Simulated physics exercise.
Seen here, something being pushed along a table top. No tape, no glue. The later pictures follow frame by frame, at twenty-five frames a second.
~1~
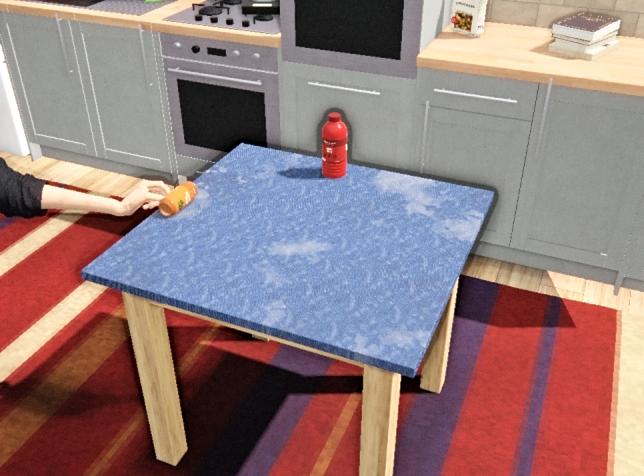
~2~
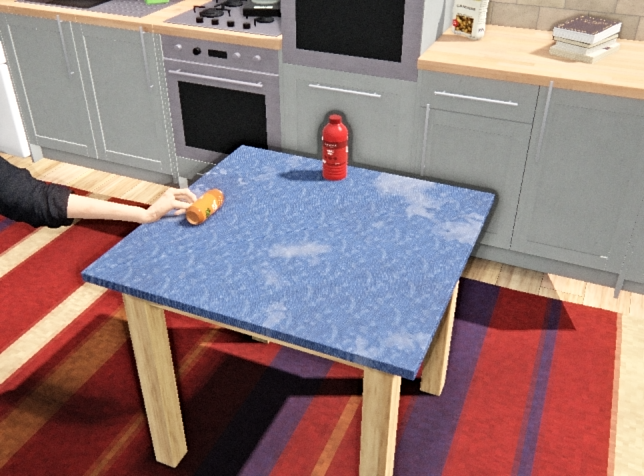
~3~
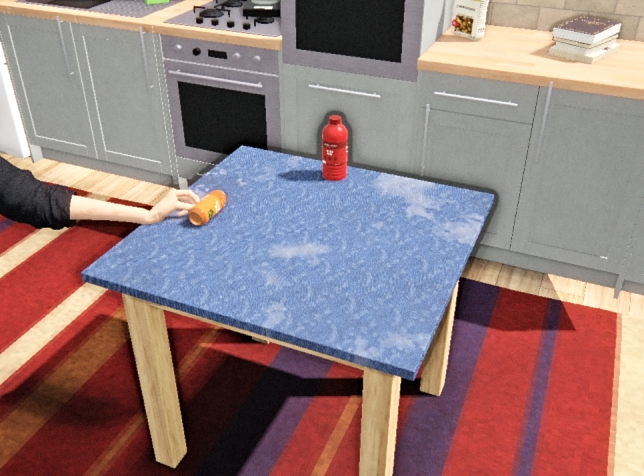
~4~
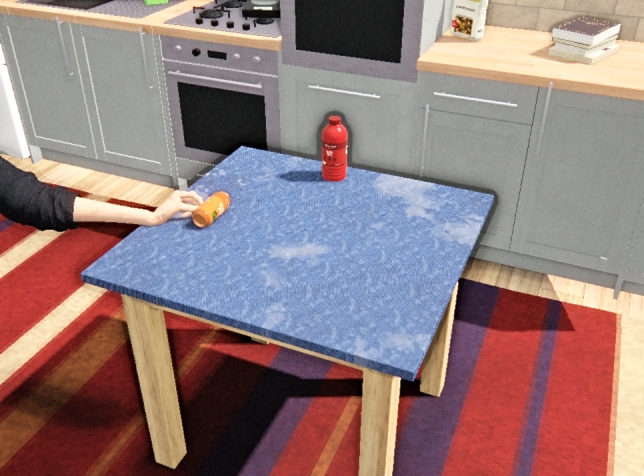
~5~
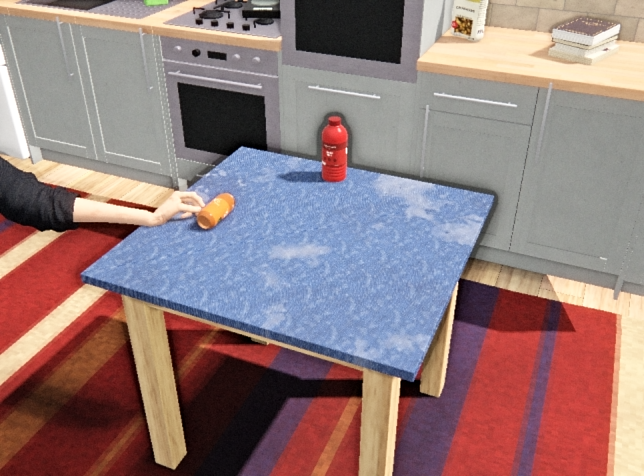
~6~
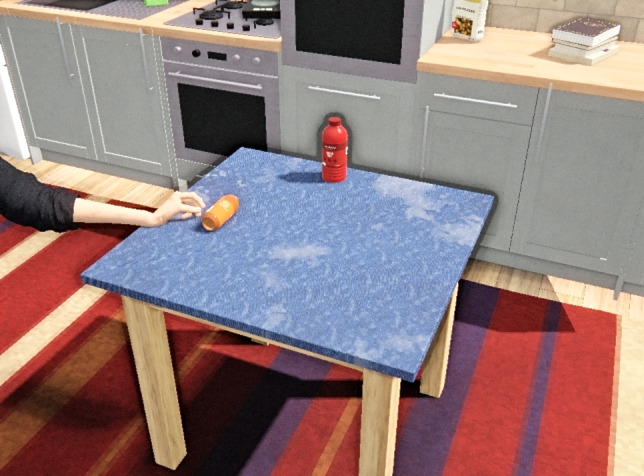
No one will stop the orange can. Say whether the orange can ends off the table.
The orange can remains on top.
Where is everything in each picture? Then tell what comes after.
The first picture shows under the hand; orange can (178, 199).
The second picture shows under the hand; orange can (205, 207).
The third picture shows under the hand; orange can (208, 208).
The fourth picture shows orange can (212, 209).
The fifth picture shows orange can (216, 211).
The sixth picture shows orange can (221, 212) shifted a little.
Then, 0.10 s on from there, orange can shifted about its own width near (231, 215).
Then, 0.30 s on from there, orange can shifted well along near (248, 219).
Then, 0.60 s on from there, orange can shifted well along near (265, 223).
In the end, moved from the start, orange can. At the end, from the last picture's camera, orange can near (270, 224).
